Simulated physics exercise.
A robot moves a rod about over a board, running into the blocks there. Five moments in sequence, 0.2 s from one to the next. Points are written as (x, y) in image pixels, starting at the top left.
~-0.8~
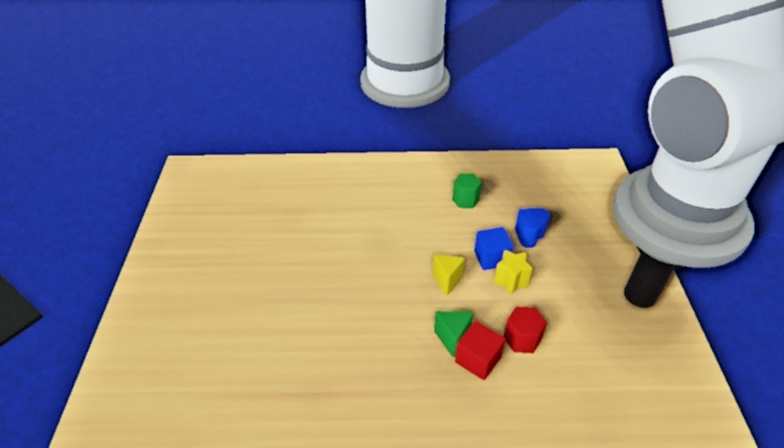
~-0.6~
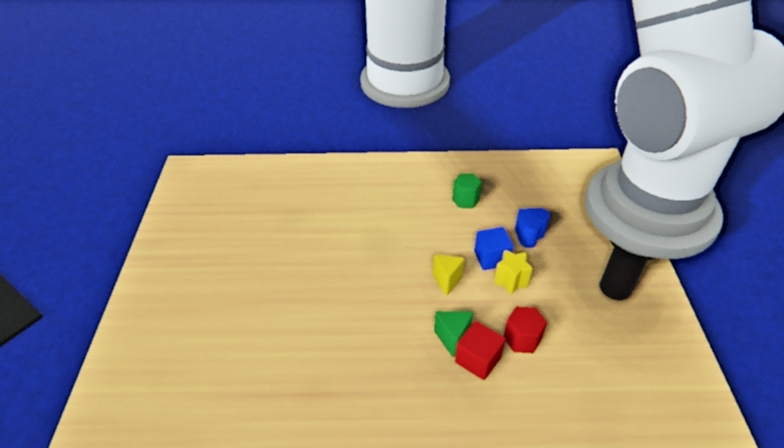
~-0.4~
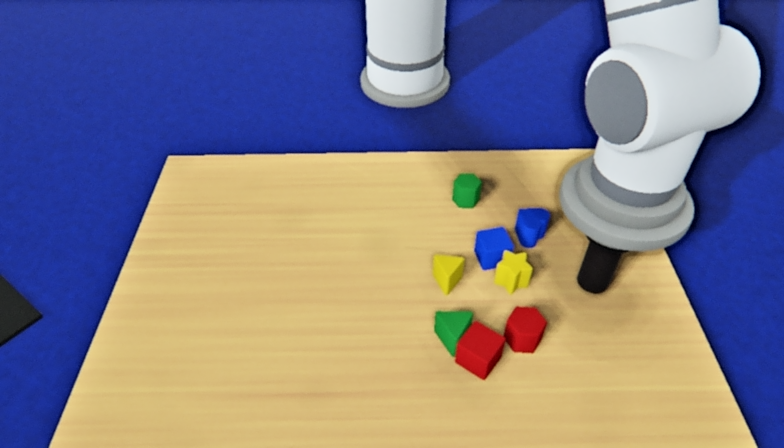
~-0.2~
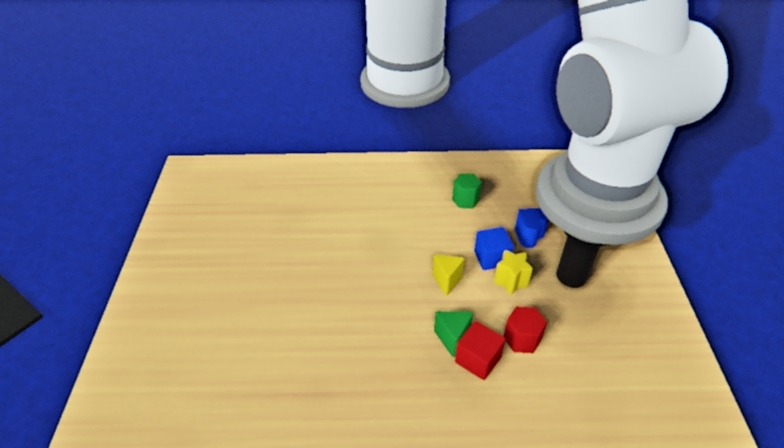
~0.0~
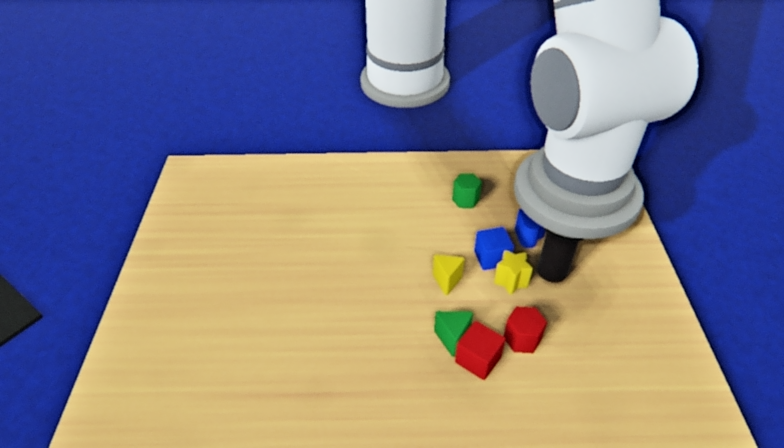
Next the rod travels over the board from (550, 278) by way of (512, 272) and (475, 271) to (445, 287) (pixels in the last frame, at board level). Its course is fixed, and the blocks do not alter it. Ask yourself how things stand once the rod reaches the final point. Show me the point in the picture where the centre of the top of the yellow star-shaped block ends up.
The middle of its upper face should be somewhere near (428, 284).
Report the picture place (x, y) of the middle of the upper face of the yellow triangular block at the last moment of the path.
Its top centre is at about (400, 281).
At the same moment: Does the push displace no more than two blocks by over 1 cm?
The answer is no.
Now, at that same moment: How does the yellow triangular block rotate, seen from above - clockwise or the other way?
Looking down, my answer is that the yellow triangular block rotates anticlockwise.
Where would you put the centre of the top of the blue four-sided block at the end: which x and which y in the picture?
Most likely (466, 228).
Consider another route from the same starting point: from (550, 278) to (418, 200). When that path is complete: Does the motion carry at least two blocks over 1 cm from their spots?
No - that is not the case.
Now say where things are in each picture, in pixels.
In the first picture, lower end of the rod (640, 296), tops of blocks, yellow triangular block (449, 263), blue four-sided block (495, 238), yellow star-shaped block (515, 262), blue heart-shaped block (534, 217).
In the second picture, rod (615, 288), blocks as before.
In the third picture, rod (593, 282), blocks as before.
In the fourth picture, rod (572, 276), blocks as before.
In the fifth picture, rod (552, 271), yellow triangular block (449, 263), blue four-sided block (495, 238), yellow star-shaped block (515, 262), blue heart-shaped block partly hidden.
On the path given first. One third of the way, rod (513, 265); blue four-sided block (486, 235); yellow star-shaped block (493, 263), turned 20° anticlockwise.
Two thirds of the way, rod (475, 265); yellow triangular block (428, 269), turned 15° anticlockwise; blue four-sided block (466, 228), turned 60° clockwise; yellow star-shaped block (459, 267), turned 35° anticlockwise.
At the end, rod (446, 280); yellow triangular block (400, 281), turned 30° anticlockwise; blue four-sided block (466, 228), turned 65° clockwise; yellow star-shaped block (428, 284), turned 40° anticlockwise; blue heart-shaped block not moved.
